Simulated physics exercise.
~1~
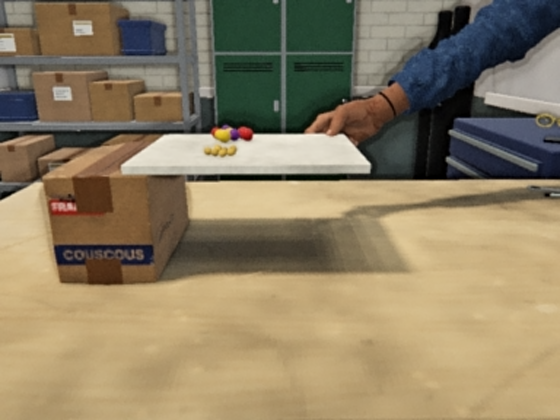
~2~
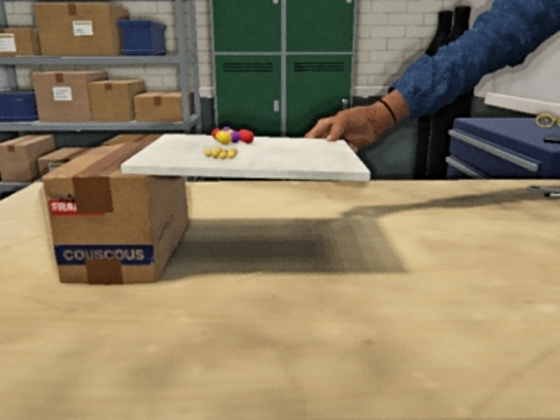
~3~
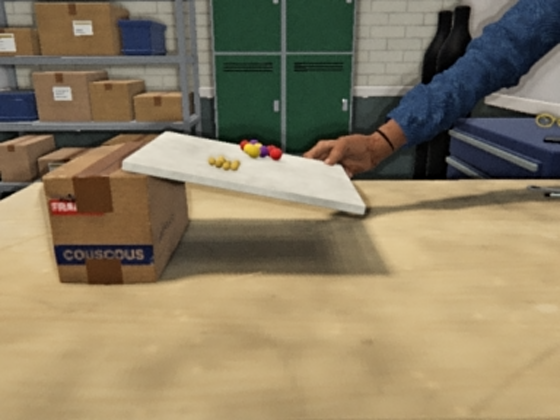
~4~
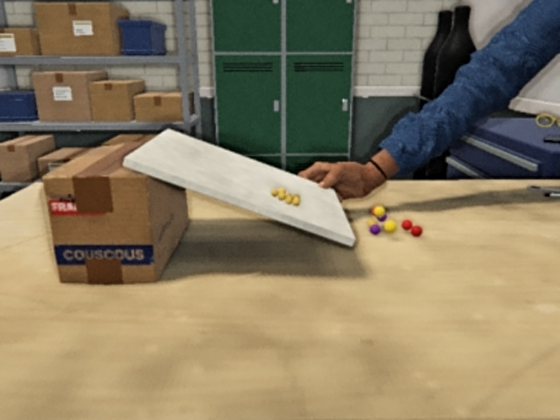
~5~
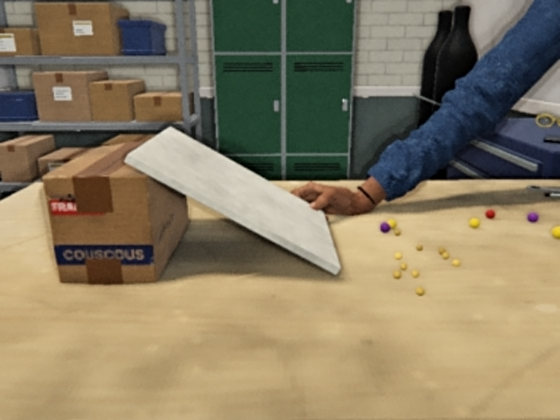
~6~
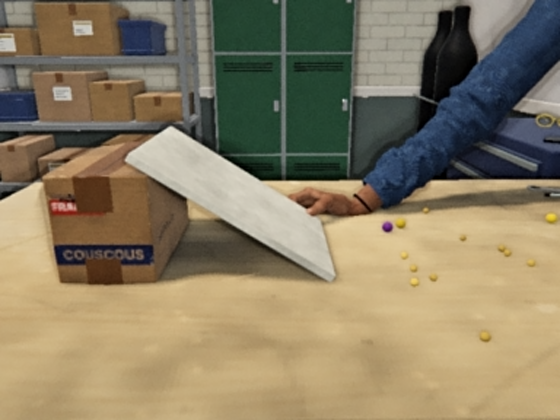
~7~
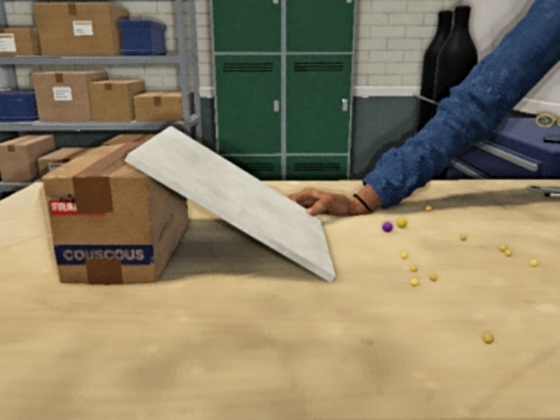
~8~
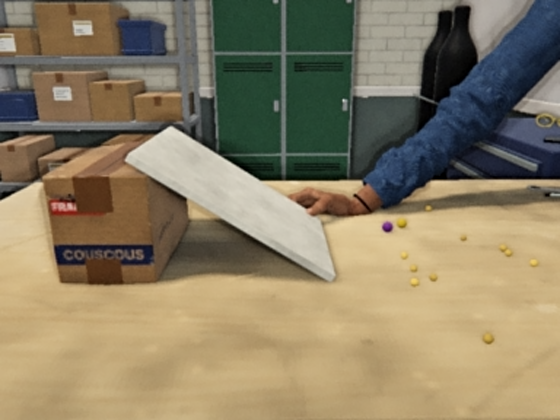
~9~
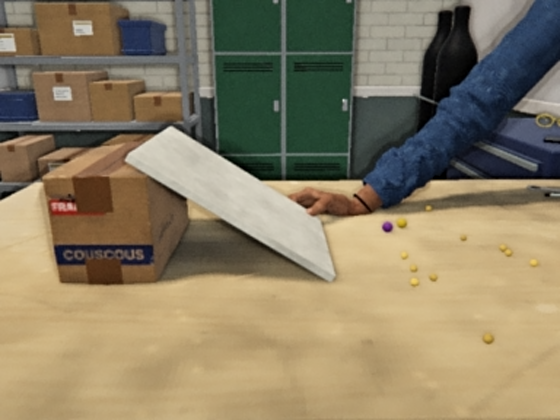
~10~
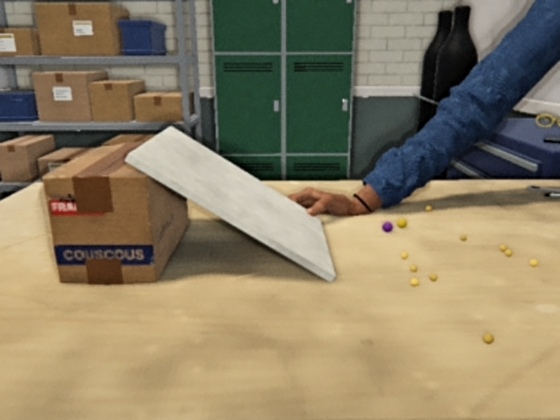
A white board tilts down from a box in someone's hand, spilling colorful balls rightward.
